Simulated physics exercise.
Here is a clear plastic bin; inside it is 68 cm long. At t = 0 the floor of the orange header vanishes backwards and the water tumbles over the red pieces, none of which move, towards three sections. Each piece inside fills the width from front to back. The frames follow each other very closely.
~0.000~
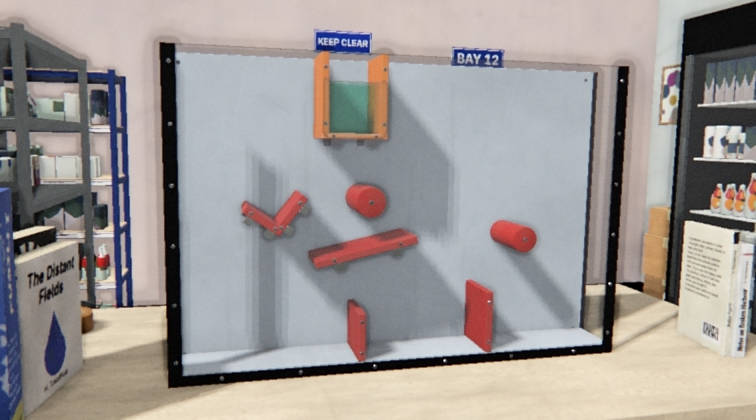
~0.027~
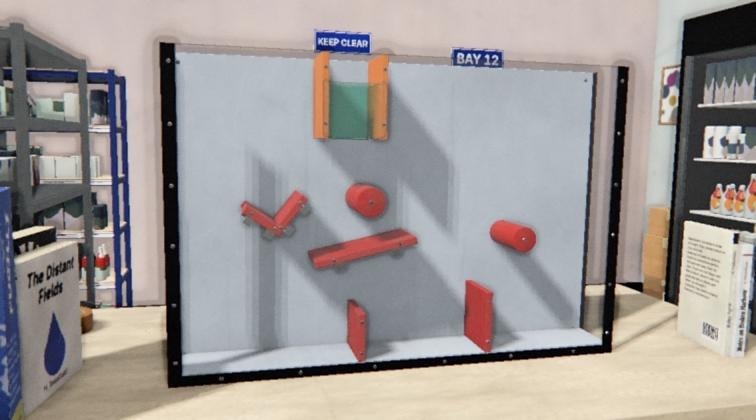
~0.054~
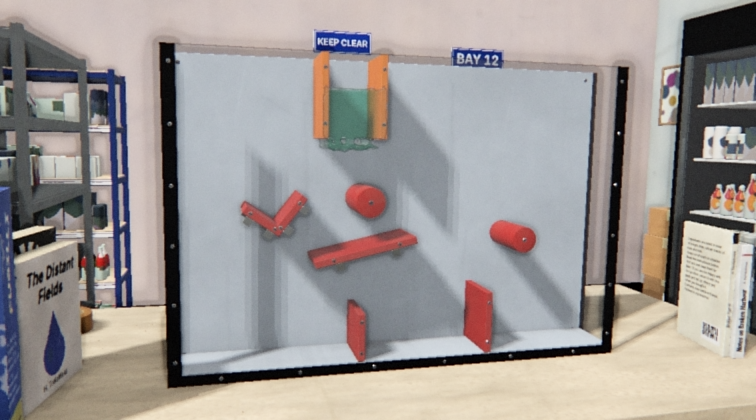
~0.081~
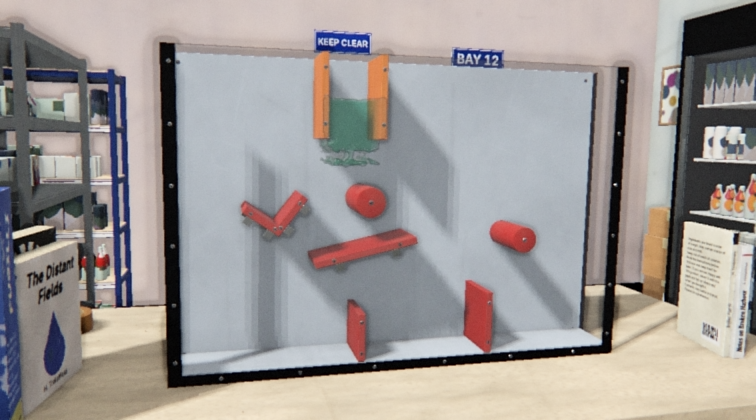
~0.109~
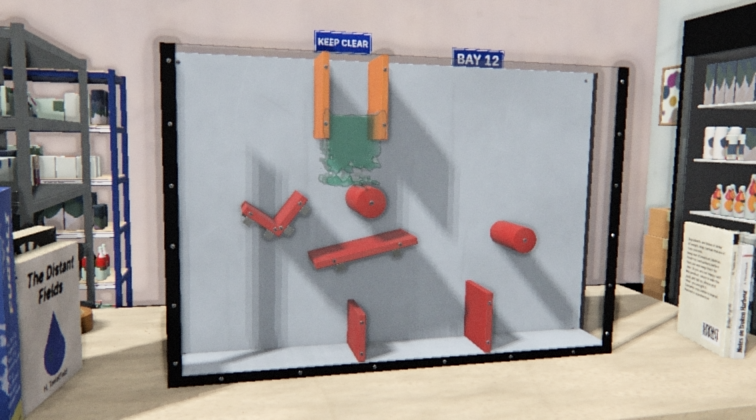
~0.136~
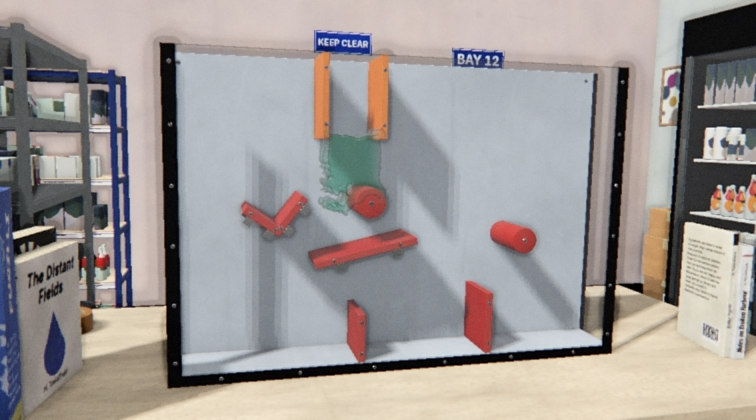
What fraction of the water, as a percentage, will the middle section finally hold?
The middle section gets about 20 per cent.
After 0.25 s 87 per cent has yet to come down; below, left 12, middle 1, right 0.
After 0.41 s 26 per cent has yet to come down; below, left 52, middle 17, right 4.
After 0.79 s 5 per cent has yet to come down; below, left 57, middle 20, right 19.
In the end the left section holds 61, the middle 20 and the right 19 per cent.
